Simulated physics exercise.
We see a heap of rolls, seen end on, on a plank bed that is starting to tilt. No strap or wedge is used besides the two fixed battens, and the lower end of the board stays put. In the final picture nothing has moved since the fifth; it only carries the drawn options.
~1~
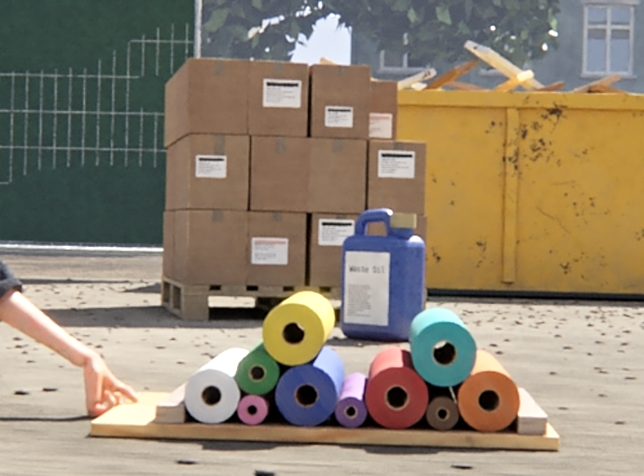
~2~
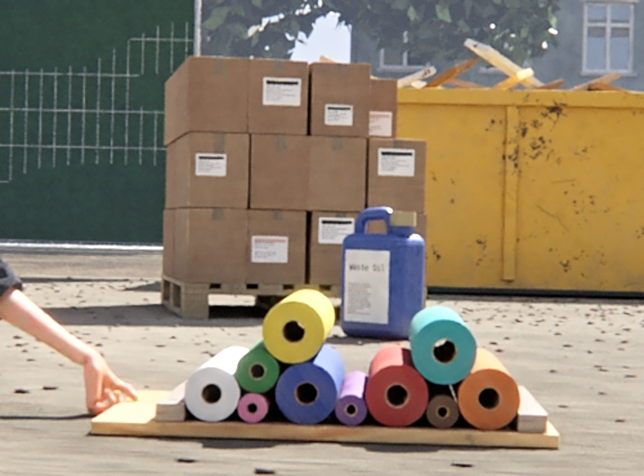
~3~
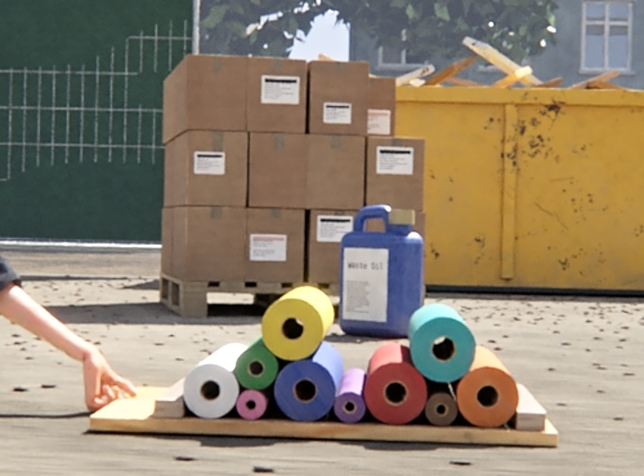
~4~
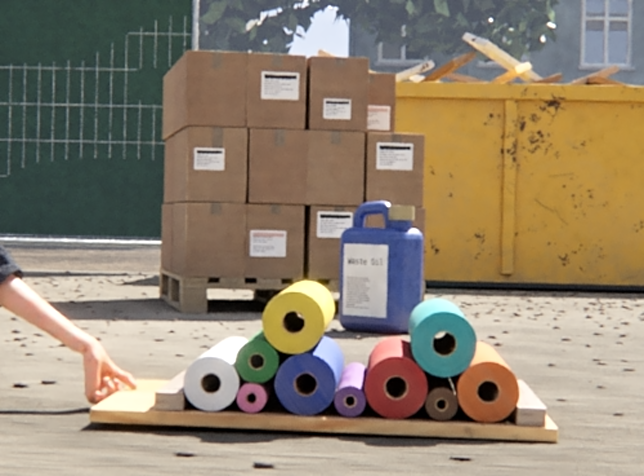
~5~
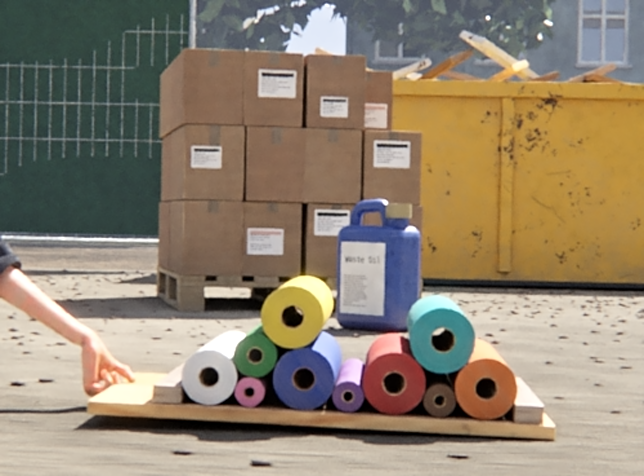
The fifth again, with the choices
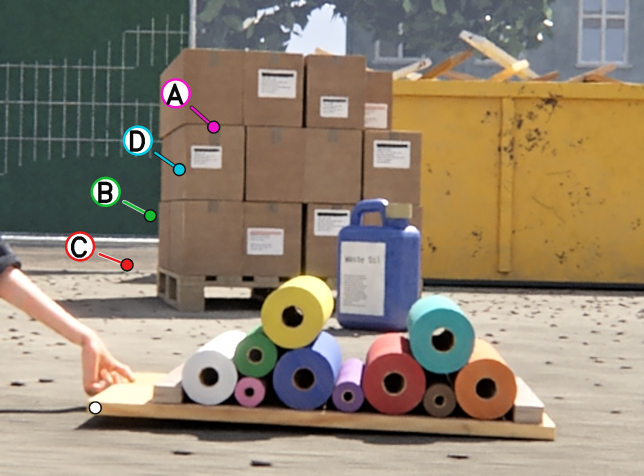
The clip opens on colourful rolls, seen end on, stacked on a wooden board outdoors, with a hand at its left end and boxes, a blue jug and a yellow container behind. The hand then slowly lifts the left end slightly, tilting the board a little while the rolls keep their arrangement.
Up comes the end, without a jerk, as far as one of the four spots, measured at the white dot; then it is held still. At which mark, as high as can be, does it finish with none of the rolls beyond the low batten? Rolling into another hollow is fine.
The last mark within the limit is A.
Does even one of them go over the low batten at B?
No.
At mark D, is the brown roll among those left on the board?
Yes, with D.
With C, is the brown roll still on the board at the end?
The brown roll: Yes.
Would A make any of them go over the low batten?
No, at A.
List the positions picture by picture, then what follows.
The first picture shows brown roll (443, 414); orange roll (489, 401); green roll (257, 373).
The second picture shows green roll (258, 371); yellow roll (294, 331).
The third picture shows board (328, 405); white roll (210, 390); pink roll (251, 405); orange roll (488, 396).
The fourth picture shows board (328, 400); white roll (211, 383); pink roll (251, 398).
The fifth picture shows board (326, 394); white roll (209, 377); pink roll (249, 392).
On the copy, A at (214, 127); B at (151, 216); C at (127, 265); D at (180, 170); the white dot at (95, 408).
On A. First, board at 21°.
Then, board at 40°.
Finally, board at 40°, none over the low batten.
By contrast, B none over the low batten; C none over the low batten; D none over the low batten.
